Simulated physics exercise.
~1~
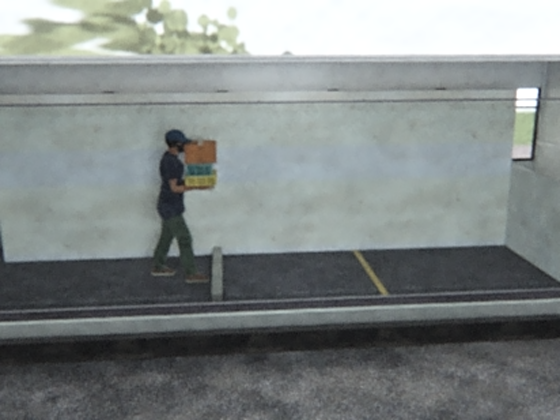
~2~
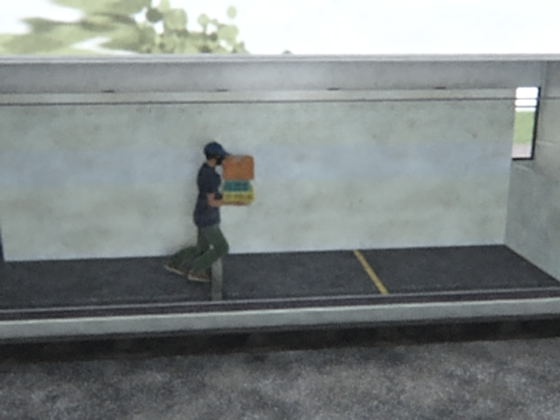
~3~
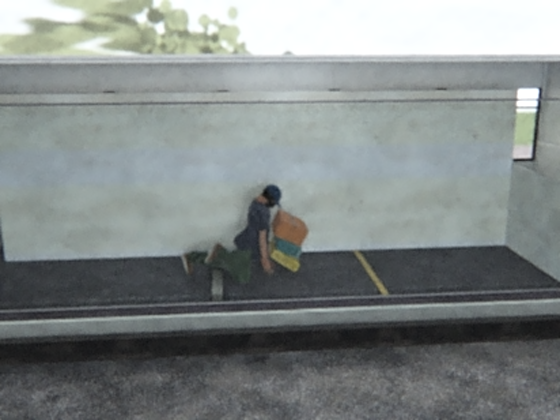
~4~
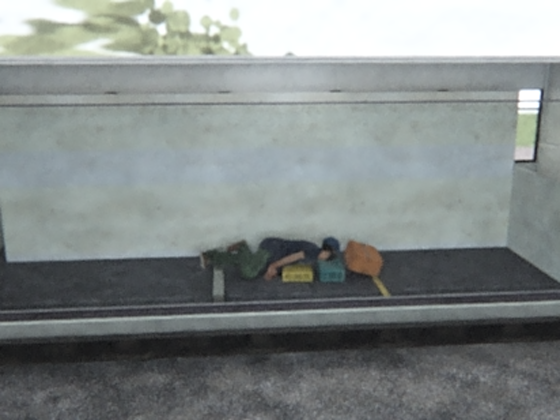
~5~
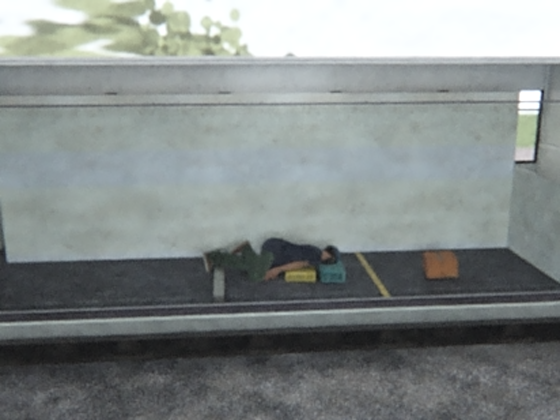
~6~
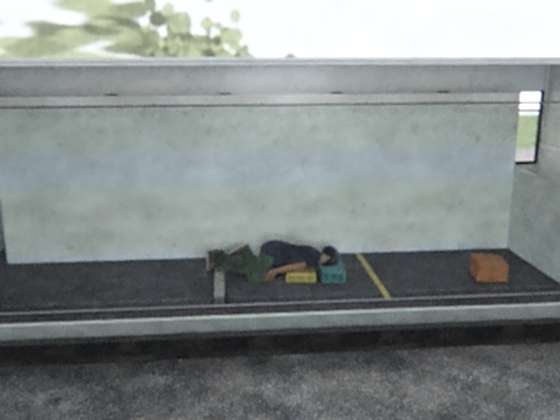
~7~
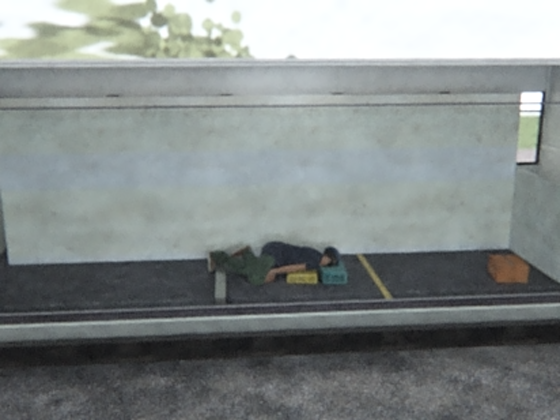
A person in a cap, dark shirt and green trousers walks right along a dark floor, hugging a stack with an orange carton on top of a teal crate and a yellow crate. At a low rail the legs trail behind and the body pitches forward. The stack tips as the person drops toward the floor. The person lands face down, arms reaching forward, with the yellow and teal crates stopping near the head, short of the yellow line. The orange carton tumbles on alone across the line and comes to rest well past it, near the right wall, while the person stays down.
